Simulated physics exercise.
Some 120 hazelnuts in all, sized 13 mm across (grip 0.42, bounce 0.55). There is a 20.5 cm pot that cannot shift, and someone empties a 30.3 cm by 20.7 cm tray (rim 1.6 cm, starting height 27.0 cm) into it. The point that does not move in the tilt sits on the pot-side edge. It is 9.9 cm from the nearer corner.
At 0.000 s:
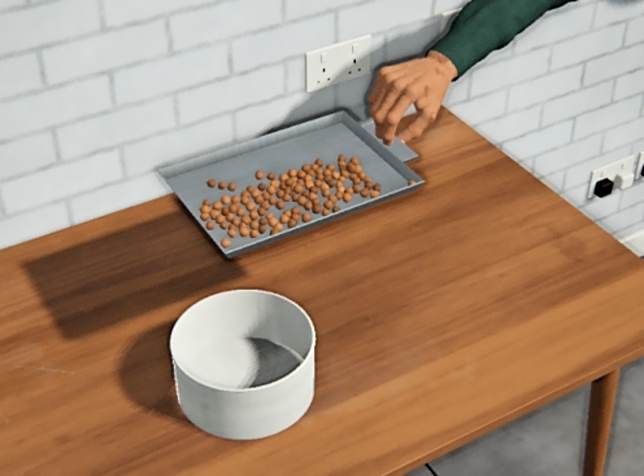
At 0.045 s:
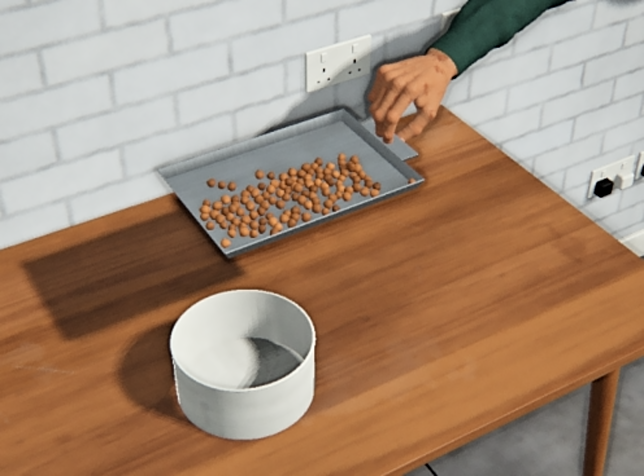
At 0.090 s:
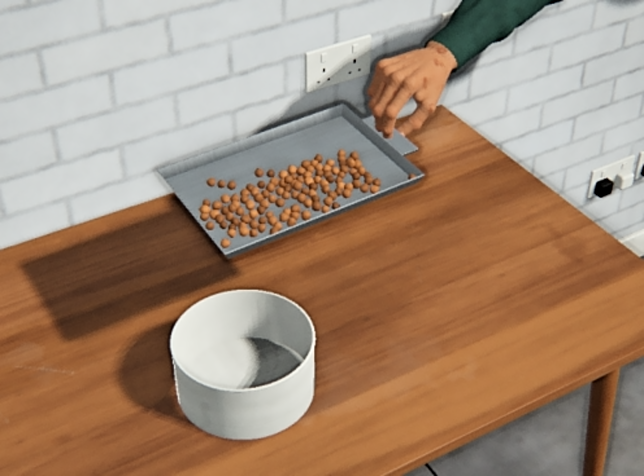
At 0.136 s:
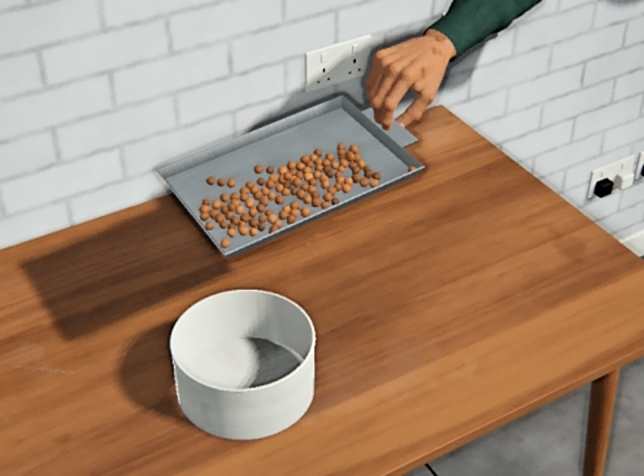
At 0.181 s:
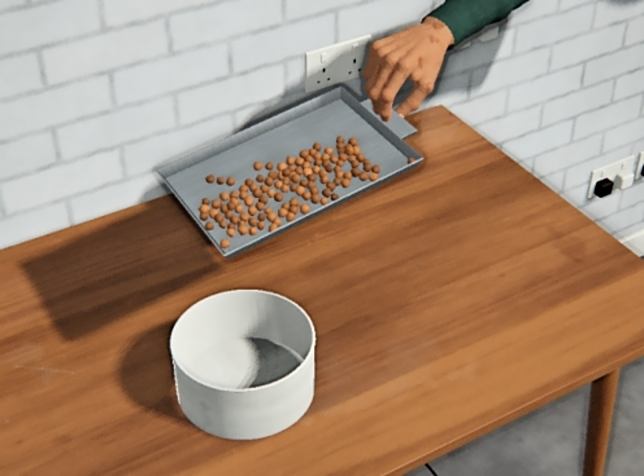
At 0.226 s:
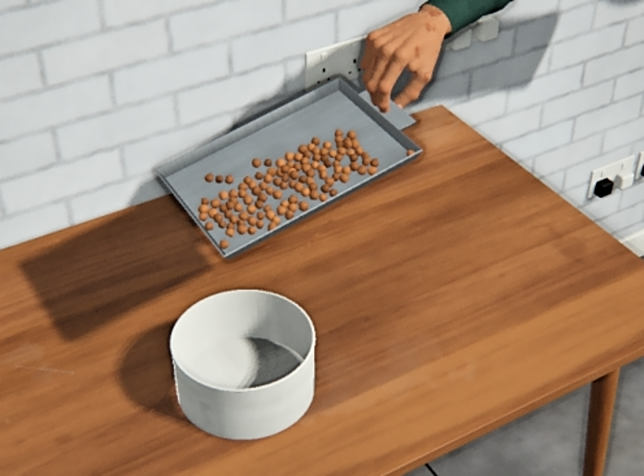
A metal tray of small round brown nuts slowly tilts on a wooden table as a green-sleeved hand at its right end raises the far side, while the nuts shift only slightly and a white pot stands still in front.
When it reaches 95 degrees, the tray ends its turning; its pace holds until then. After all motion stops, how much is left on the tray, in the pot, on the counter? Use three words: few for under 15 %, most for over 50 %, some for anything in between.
Left on the tray: Few; pot: Most; counter: Some.
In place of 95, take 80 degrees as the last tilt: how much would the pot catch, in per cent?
Roughly 60 percent.
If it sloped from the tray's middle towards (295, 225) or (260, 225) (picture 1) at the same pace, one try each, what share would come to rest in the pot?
90 and 100 %.
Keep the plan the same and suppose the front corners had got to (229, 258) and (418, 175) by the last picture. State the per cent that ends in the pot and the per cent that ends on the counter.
You'd end with pot at 90 and counter at 10.
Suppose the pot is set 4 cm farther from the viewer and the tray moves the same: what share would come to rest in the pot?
Share in pot: Approx. 65 %.
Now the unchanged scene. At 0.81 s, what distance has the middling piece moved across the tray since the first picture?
By then it sits near 12 cm from where it began.
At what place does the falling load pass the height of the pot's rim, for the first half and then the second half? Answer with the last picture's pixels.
Near (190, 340) at first, near (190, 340) afterwards.
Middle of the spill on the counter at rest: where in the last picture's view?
Spill centre at rest: About (121, 375).
Then, at 0.81 s, tilt 51 degrees; the tray holds 85 %, the pot 0 %.
After 1.20 s, tilt 77 degrees; the tray holds 30 %, the pot 30 %.
After 1.67 s, tilt 95 degrees; the tray holds 0 %, the pot 60 %.
At rest (2.4 s), tray 0 %, pot 60 %, counter 40 %.
